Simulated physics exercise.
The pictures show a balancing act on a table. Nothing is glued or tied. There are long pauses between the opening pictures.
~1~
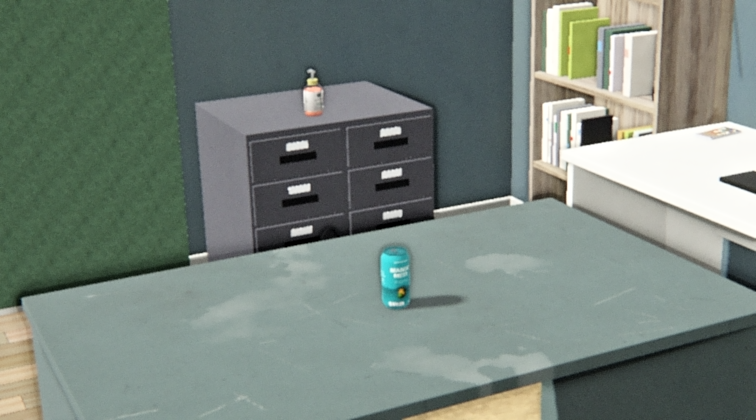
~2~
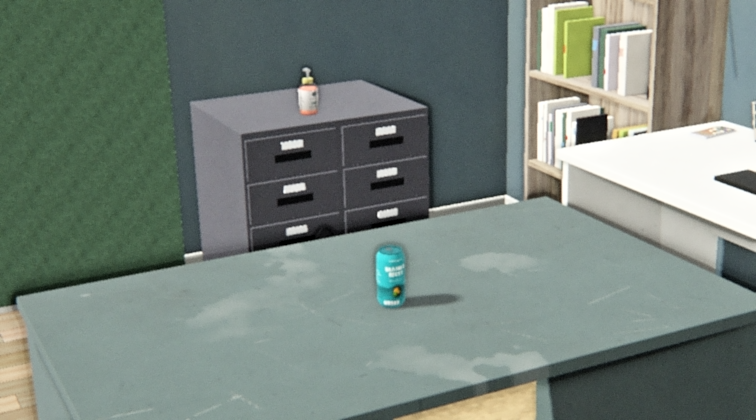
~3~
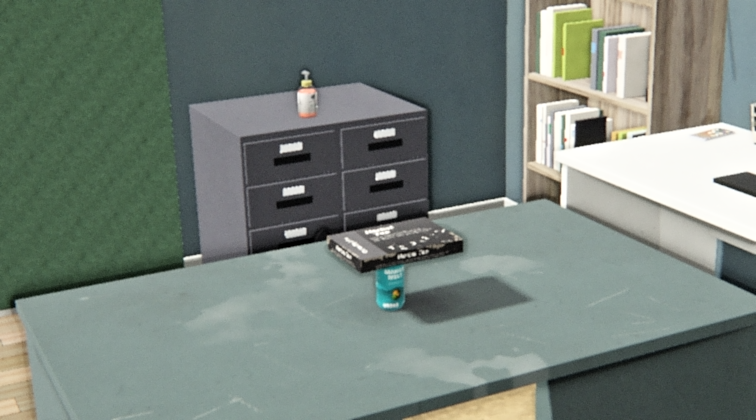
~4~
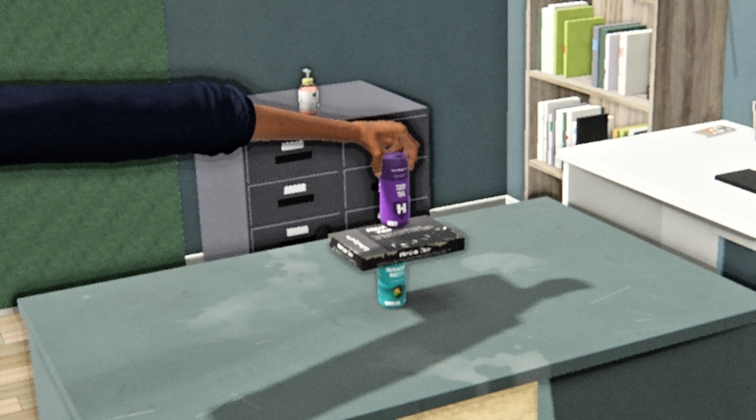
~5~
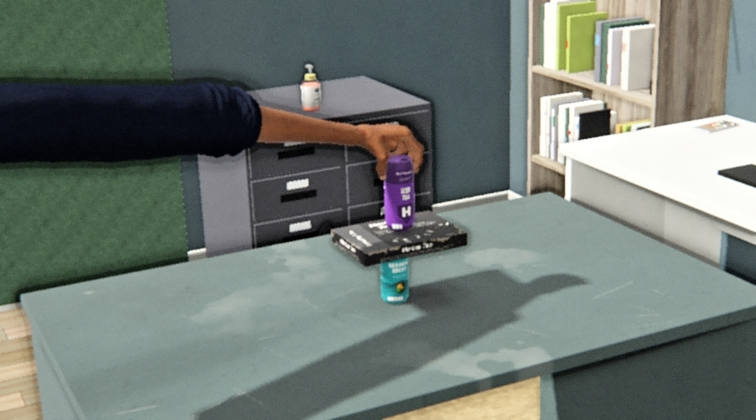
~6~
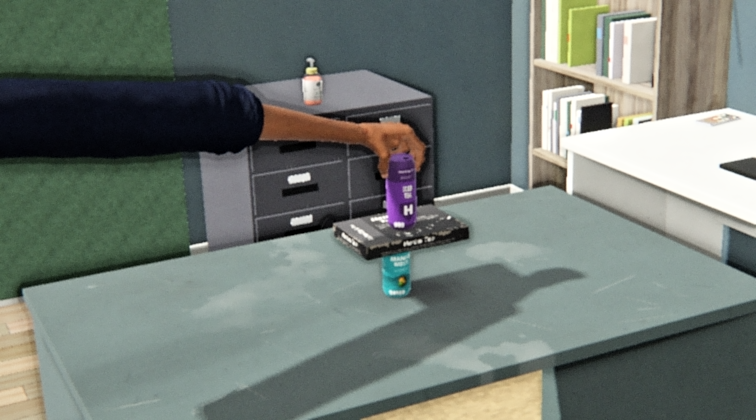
On a grey-green table in a room with a drawer cabinet and bookshelf, a teal can stands alone, then a flat black packet rests on top of it, and a hand from the left sets a purple can on the packet, still gripping it.
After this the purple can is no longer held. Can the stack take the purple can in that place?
Outcome: The stack keeps its balance.
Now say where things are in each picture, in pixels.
The last thing is not in view yet, in the first frame.
The last thing is not in view yet, in the second frame.
The last thing is not in view yet; black packet (395, 244), in the third frame.
On its way; purple can (395, 191); black packet (396, 242), in the fourth frame.
On its way; purple can (400, 194); black packet (399, 237), in the fifth frame.
Set down, still held; purple can (401, 192); black packet (401, 231), in the sixth frame.
Then, 0.20 s after the last picture, nothing has stirred.
Then, 0.40 s after the last picture, purple can resting near (401, 193).
At rest, all 3 in place. Seen from the same camera at the end, purple can near (401, 193). The stack holds.
